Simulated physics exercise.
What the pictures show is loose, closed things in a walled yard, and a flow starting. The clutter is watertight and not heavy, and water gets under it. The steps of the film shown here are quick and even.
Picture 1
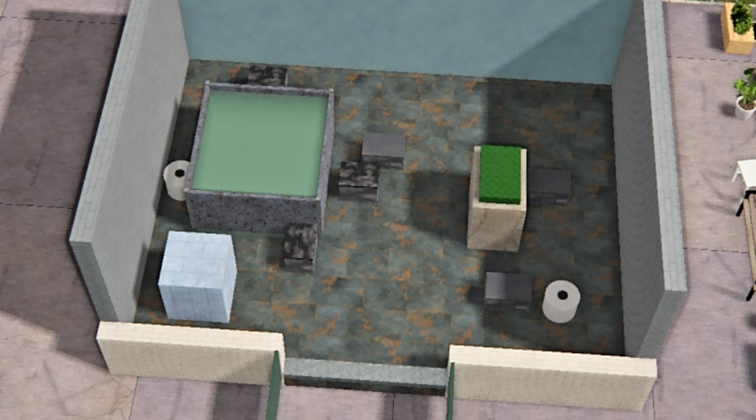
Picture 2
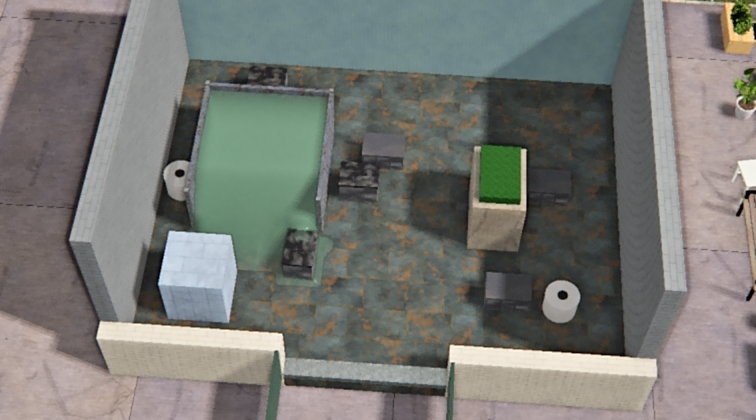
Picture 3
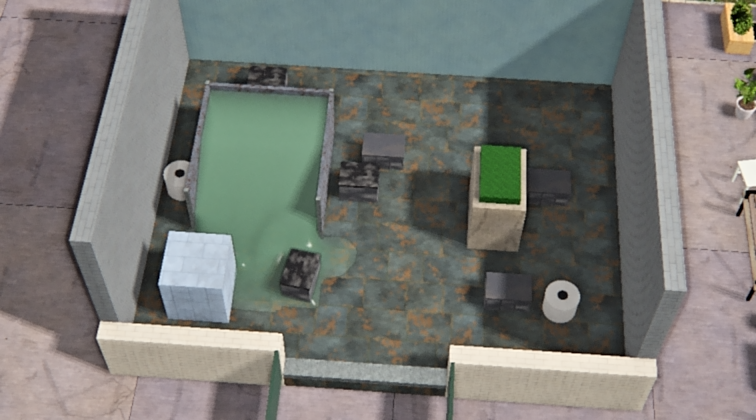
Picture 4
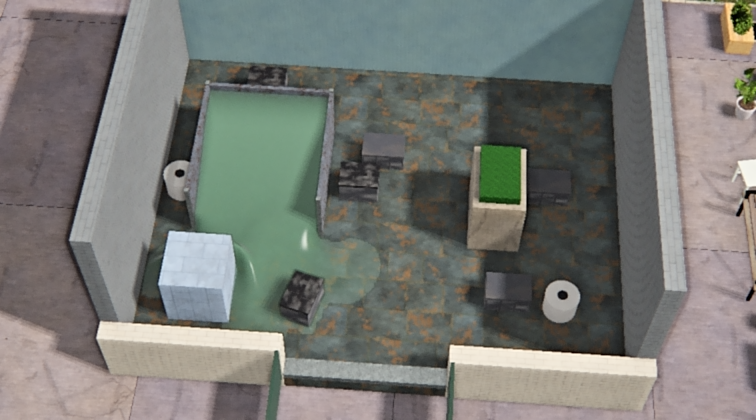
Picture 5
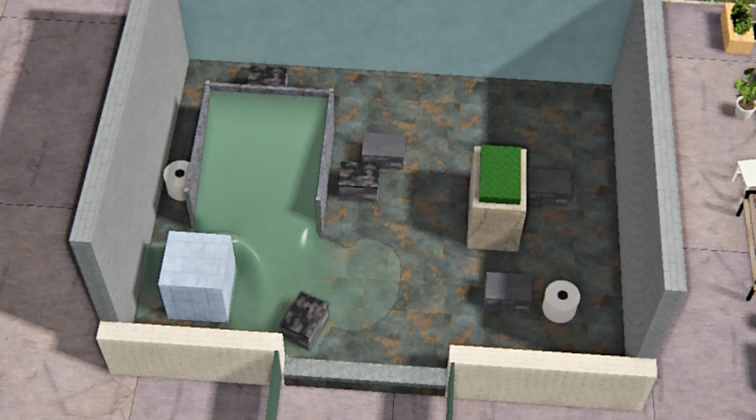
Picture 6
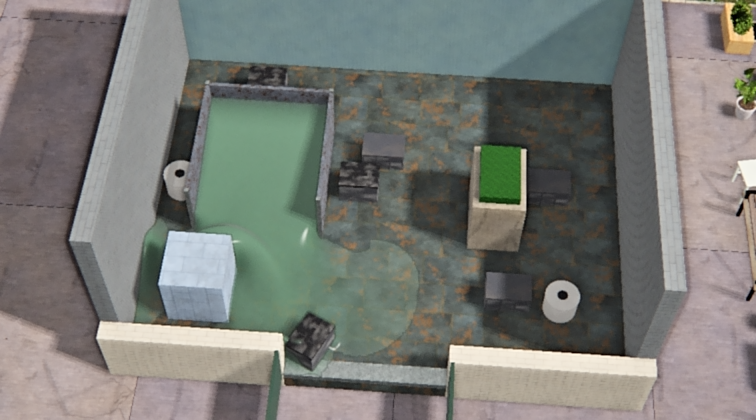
At the start, a raised tank of green water stands at the left of a walled yard among scattered blocks. Its front wall disappears and water pours out across the floor, surrounding the pale block and pushing one dark block toward the front wall, while the other objects stay in place.
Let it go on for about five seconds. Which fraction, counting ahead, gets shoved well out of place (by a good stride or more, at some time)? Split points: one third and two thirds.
That share does not reach a third.
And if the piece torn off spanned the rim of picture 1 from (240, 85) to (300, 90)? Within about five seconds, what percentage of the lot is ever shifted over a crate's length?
Roughly 40 in a hundred.
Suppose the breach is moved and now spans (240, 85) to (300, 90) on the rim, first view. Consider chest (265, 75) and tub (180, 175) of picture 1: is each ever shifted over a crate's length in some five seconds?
Taking them in order, covered the distance and covered the distance.
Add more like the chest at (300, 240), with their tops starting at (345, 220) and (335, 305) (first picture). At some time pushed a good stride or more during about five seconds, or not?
Stays put, displaced.
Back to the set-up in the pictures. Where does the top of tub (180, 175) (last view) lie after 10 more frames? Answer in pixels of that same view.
Estimated top position: Approximately (200, 65).
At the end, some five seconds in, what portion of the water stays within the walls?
That comes to roughly 66 parts in a hundred.
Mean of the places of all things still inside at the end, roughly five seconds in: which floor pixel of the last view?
About (405, 191).
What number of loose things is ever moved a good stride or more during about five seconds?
The figure is 2.
A moment on, 1 of 8 are well off their spots; 0 afloat.
Next, 2 of 8 are well off their spots; 0 afloat.
Later, 2 of 8 are well off their spots; 0 afloat.
In the end, 2 of 8 are well off their spots, and 2 have been at some point; 0 afloat.
